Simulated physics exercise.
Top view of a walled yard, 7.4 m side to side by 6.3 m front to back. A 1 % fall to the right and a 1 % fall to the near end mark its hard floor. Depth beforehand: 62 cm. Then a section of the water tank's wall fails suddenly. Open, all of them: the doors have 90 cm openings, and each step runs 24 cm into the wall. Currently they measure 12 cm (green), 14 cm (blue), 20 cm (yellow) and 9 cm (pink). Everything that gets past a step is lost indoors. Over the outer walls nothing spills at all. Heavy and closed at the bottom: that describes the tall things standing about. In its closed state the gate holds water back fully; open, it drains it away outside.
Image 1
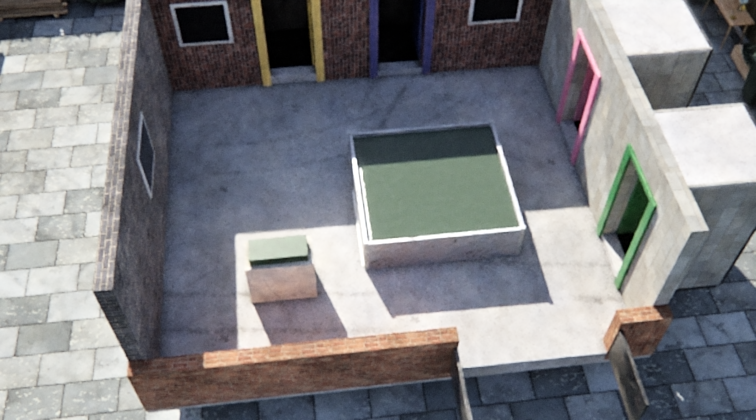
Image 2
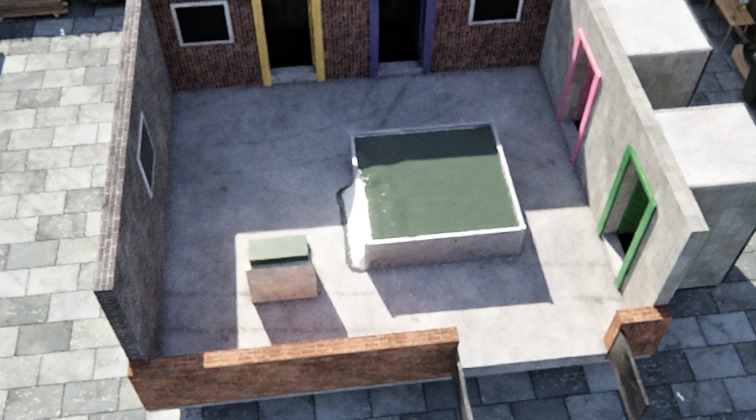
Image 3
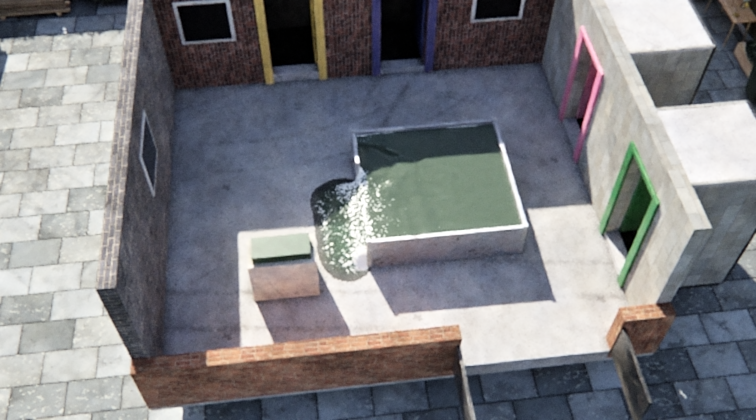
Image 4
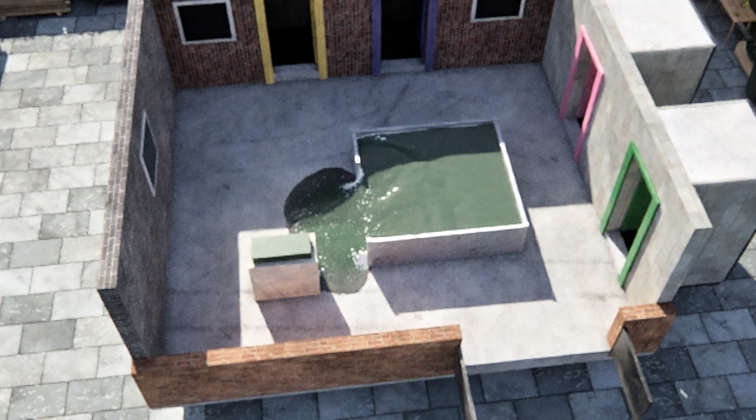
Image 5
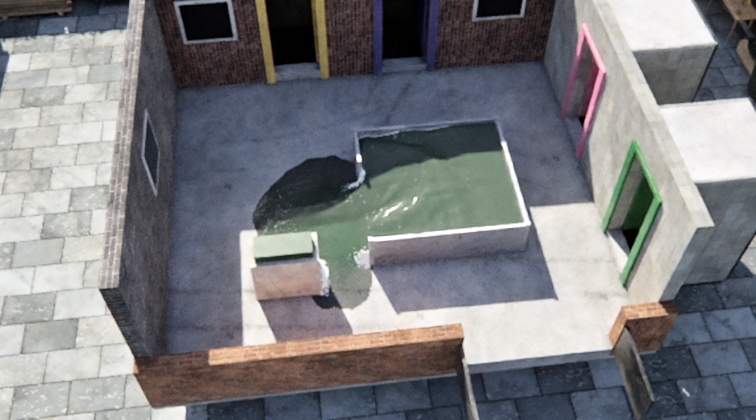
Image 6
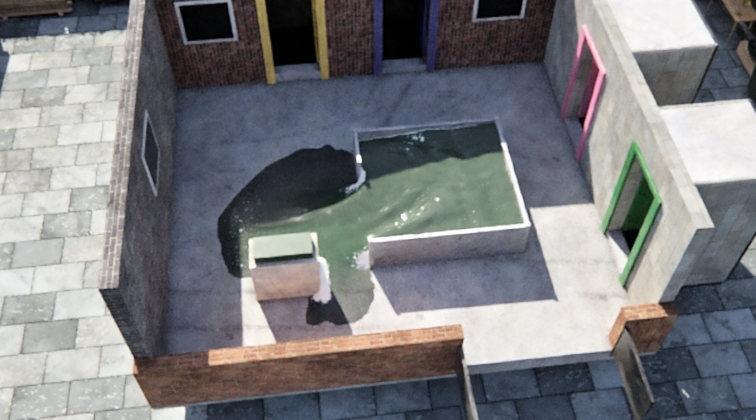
In the video, the left side of a raised tank of green water opens in a walled yard, and water pours out through the gap, spreading leftward across the grey floor and around a small box near the front wall.
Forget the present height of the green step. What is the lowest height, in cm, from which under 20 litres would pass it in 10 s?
12.5 cm.
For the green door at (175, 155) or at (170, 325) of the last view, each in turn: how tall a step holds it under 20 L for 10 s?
Roughly 11.0 cm, then roughly 12.0 cm.
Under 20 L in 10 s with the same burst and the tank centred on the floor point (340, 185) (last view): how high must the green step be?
12.5 cm, give or take.
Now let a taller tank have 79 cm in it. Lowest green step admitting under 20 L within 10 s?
You'd need a step of close to 18 cm.
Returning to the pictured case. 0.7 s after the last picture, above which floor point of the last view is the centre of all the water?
Approximately (393, 214).
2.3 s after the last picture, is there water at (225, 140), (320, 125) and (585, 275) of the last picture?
In order: Soaked, untouched, untouched.
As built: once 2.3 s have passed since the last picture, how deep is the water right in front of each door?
Depths in cm: Green 0, blue 0, yellow 0, pink 0.
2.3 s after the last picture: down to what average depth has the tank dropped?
Near 28 cm, averaged.
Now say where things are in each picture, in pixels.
The first picture shows still water, 62 cm deep, in the water tank at (433, 182); the green door at (623, 223) is dry.
In the second picture, the front is at (351, 259), 0.3 m from the gap at (362, 218); 0.4 m2 of floor is wet, 62 cm left at the back.
In the third picture, the gap is at (365, 218), the front 0.8 m out at (316, 210); the back of the water tank holds 62 cm.
In the fourth picture, the front is at (289, 217), 1.3 m from the gap at (365, 219); 2.5 m2 of floor is wet, 62 cm left at the back.
In the fifth picture, the gap is at (367, 218), the front 1.8 m out at a hidden place; the back of the water tank holds 62 cm.
In the sixth picture, the front is at (225, 240), 2.4 m from the gap at (367, 218); 5.3 m2 of floor is wet, 62 cm left at the back; 4.1 m in a straight line remain to the green door at (628, 220).
Then, 0.7 s after the last picture water covers 25 % of the floor, deepest (42 cm) near (323, 266); it has not reached the green door.
Then, 2.3 s after the last picture water covers 40 % of the floor, deepest (34 cm) near (171, 245); it has not reached the green door.
Then, 9.3 s after the last picture water covers 100 % of the floor, deepest (16 cm) near (511, 197); 13 cm at the green door, 24 litres in over its 12 cm step.
At the green door as built, the water peaked near 17 cm, 6.1 s after the last picture.
Run again over the same 10 s with other heights there, 46 litres in over 10 cm, 11 litres over 14 cm. The limit of 20 litres is kept from about 12.5 cm up.
